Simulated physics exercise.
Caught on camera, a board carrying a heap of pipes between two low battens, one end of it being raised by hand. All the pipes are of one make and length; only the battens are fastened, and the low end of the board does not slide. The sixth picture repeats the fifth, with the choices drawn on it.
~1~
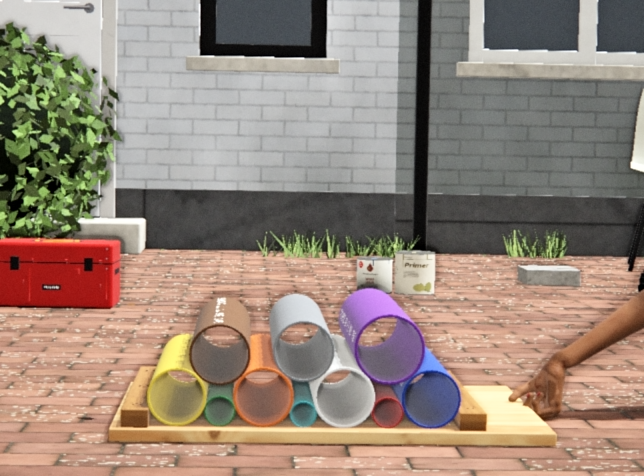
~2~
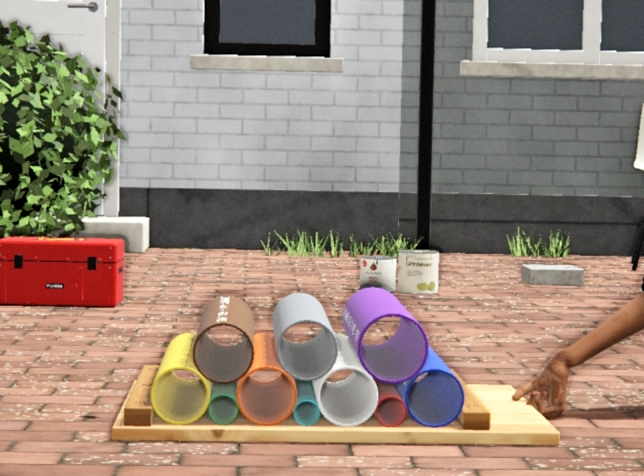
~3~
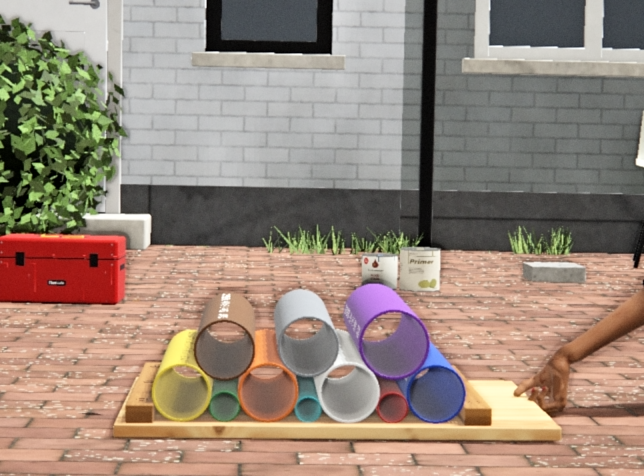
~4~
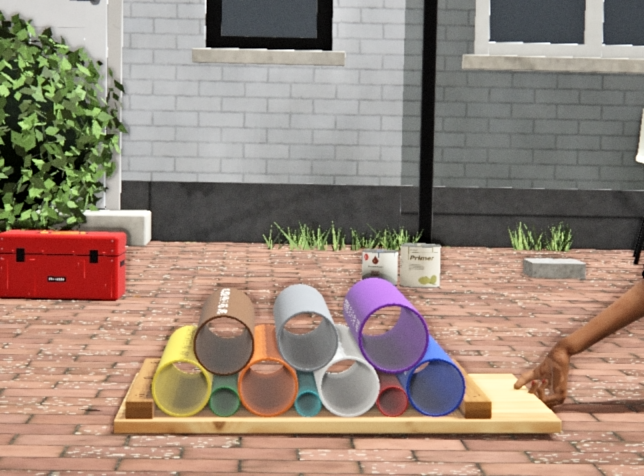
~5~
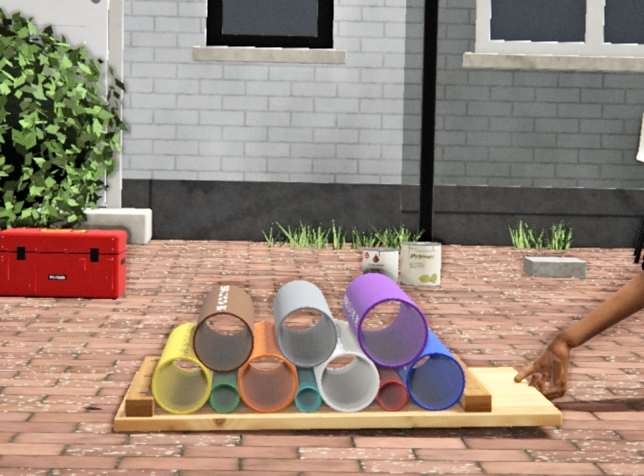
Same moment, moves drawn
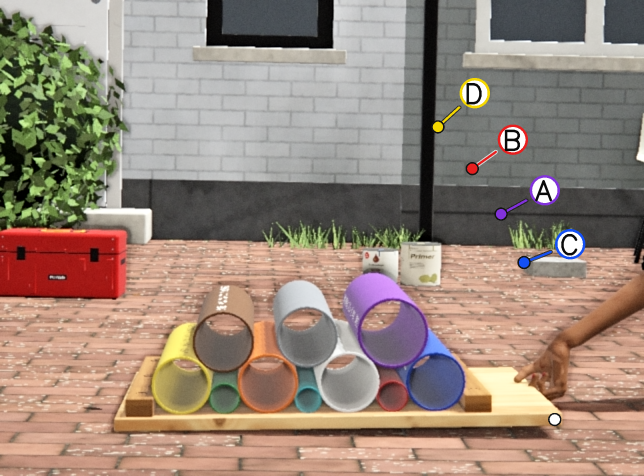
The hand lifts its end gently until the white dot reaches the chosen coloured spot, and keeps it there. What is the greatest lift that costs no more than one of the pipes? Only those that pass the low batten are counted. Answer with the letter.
Mark B is as high as it can go.
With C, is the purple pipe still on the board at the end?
Yes, with C.
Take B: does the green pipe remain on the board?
The green pipe: Yes.
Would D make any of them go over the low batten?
Yes.
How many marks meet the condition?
Three of them.
On the marked copy, A at (501, 214); B at (472, 169); C at (524, 263); D at (438, 127); the white dot at (555, 419).
With B. Early on, board at 20°.
Further on, board at 37°.
At the end, board at 37°, none over the low batten.
As for the rest, A none over the low batten; C none over the low batten; D three over the low batten (purple, brown, grey).
